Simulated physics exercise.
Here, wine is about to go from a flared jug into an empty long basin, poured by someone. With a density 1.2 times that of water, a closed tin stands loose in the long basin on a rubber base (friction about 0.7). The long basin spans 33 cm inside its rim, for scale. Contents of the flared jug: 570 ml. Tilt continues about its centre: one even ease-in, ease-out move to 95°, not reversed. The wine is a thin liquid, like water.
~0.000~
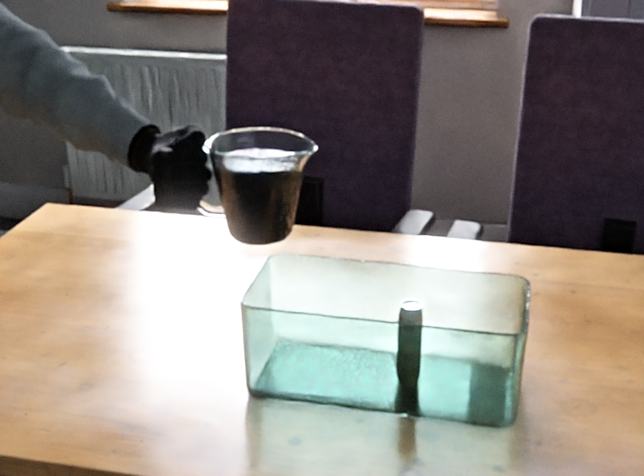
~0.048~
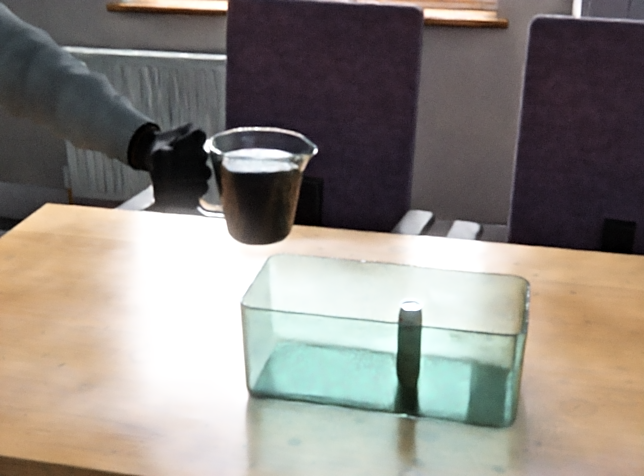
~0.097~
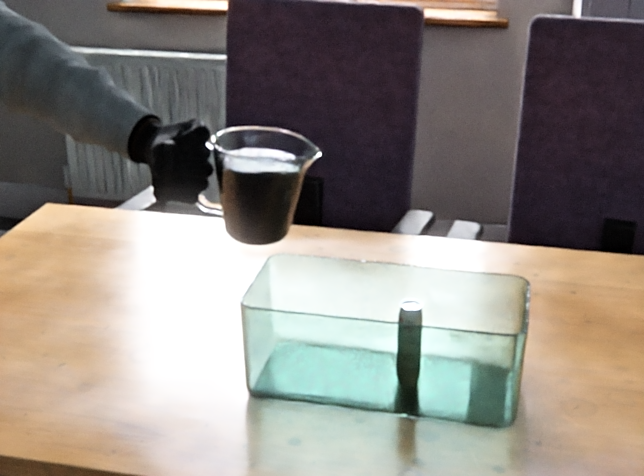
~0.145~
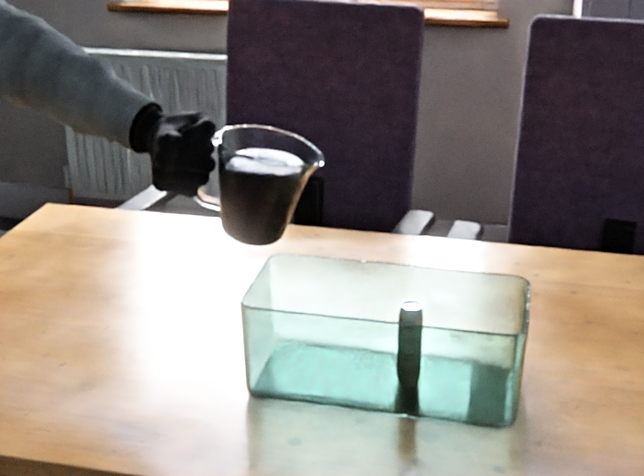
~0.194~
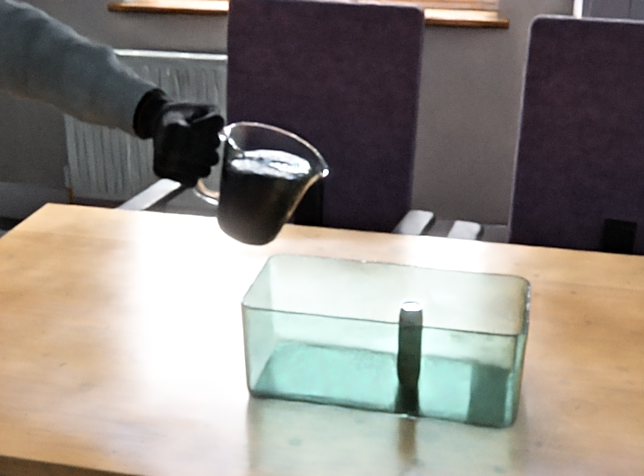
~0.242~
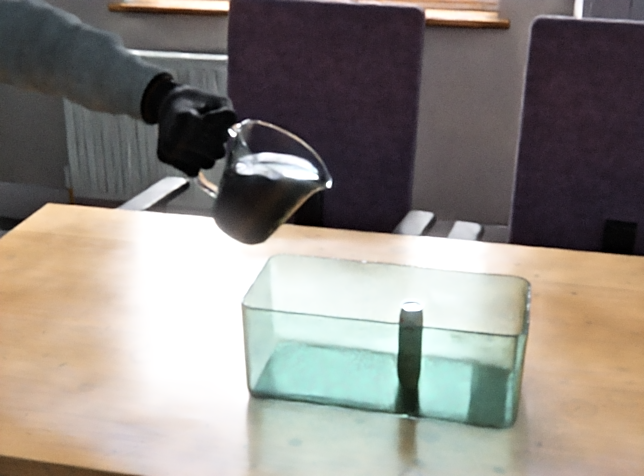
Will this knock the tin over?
No: It's still up.
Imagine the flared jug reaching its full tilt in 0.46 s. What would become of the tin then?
With that tilt, the tin stays on its base.
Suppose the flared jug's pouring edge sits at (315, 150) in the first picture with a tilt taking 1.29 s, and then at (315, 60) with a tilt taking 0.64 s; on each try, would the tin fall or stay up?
In the first try it remains standing; in the second it comes down.
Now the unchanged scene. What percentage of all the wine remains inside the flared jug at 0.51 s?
I reckon about 58 in a hundred is still held.
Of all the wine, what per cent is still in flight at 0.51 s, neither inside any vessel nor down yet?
Near 24 per cent at that moment.
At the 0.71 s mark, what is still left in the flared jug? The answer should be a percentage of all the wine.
About 16 % is still there.
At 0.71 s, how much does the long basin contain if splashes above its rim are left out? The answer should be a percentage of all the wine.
72 per cent, give or take a little.
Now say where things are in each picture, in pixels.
It leans 0°; its right rim is at (315, 149); the wine meets the walls at (219, 157) and (302, 164); the long basin's rim runs from (255, 279) to (528, 307); the tin's top is at (411, 308), in the first picture.
It leans 1°; its right rim is at (316, 150); the wine meets the walls at (219, 157) and (303, 165), in the second picture.
It leans 5°; its right rim is at (319, 155); the wine meets the walls at (222, 156) and (305, 166), in the third picture.
It leans 12°; its right rim is at (324, 162); the wine meets the walls at (225, 156) and (309, 168), in the fourth picture.
It leans 20°; its right rim is at (328, 172); the wine meets the walls at (228, 160) and (315, 171), in the fifth picture.
It leans 30°; its right rim is at (331, 184); the wine meets the walls at (228, 164) and (325, 176), in the sixth picture.
Then, 0.51 s in, the tilt is 86° and 58 per cent is still to pour; the tin stands where it began.
Then, 0.71 s in, the tilt is 95° and 16 per cent is still to pour; the tin stands where it began.
Then, 0.92 s in, the tilt is 95° and 2 per cent is still to pour; the tin stands where it began.
Then, 1.14 s in, the tilt is 95° and 0 per cent is still to pour; the tin stands where it began.
Finally, the tin stands where it began.
